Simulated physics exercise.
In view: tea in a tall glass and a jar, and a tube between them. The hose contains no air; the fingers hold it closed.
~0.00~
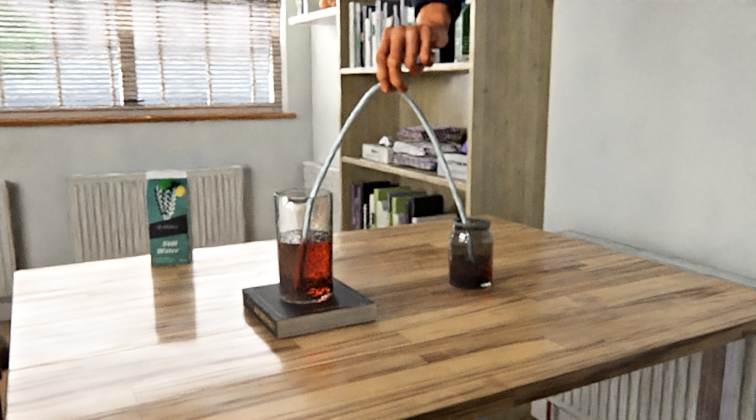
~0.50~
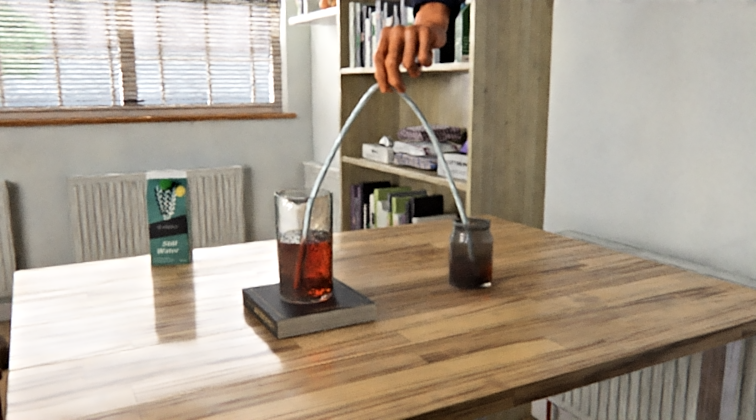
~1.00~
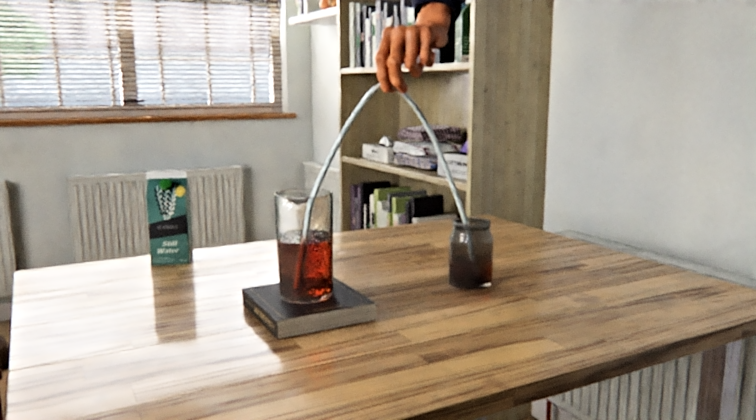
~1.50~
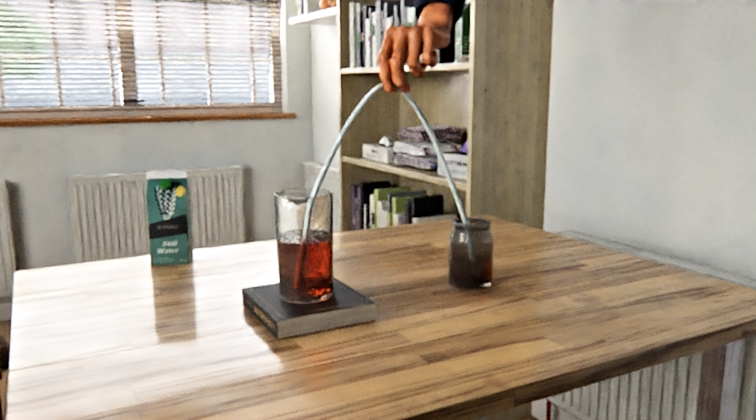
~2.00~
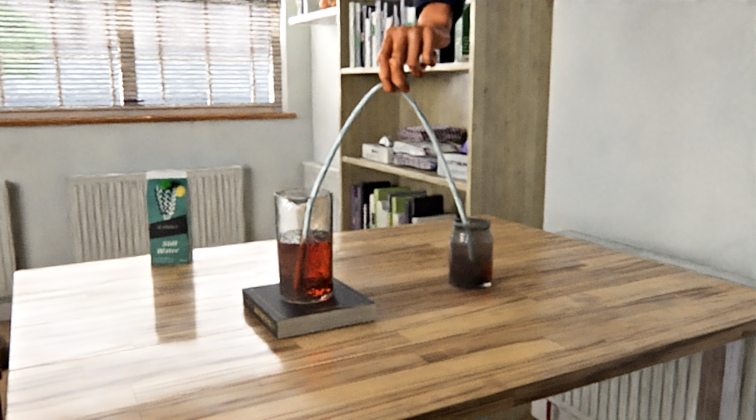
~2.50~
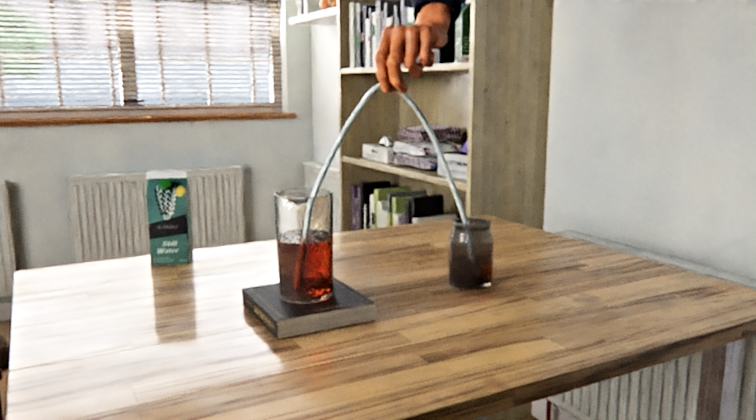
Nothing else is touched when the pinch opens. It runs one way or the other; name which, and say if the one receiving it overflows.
It flows - the right way, one that fills - no overflow.
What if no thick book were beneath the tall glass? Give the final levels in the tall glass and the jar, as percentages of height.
In the order asked, around 40 and then 60 per cent.
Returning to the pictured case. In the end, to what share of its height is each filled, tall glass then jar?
It works out to around 30 per cent and then around 75 per cent.
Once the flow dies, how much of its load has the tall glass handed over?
About 40 in a hundred.
After 8.0 s, the tall glass is about half full; the jar is about half full.
After 20.0 s, the tall glass is about a third full; the jar is about two thirds full.
After 45.0 s, the tall glass is about a third full; the jar is about three quarters full; the two surfaces are level.
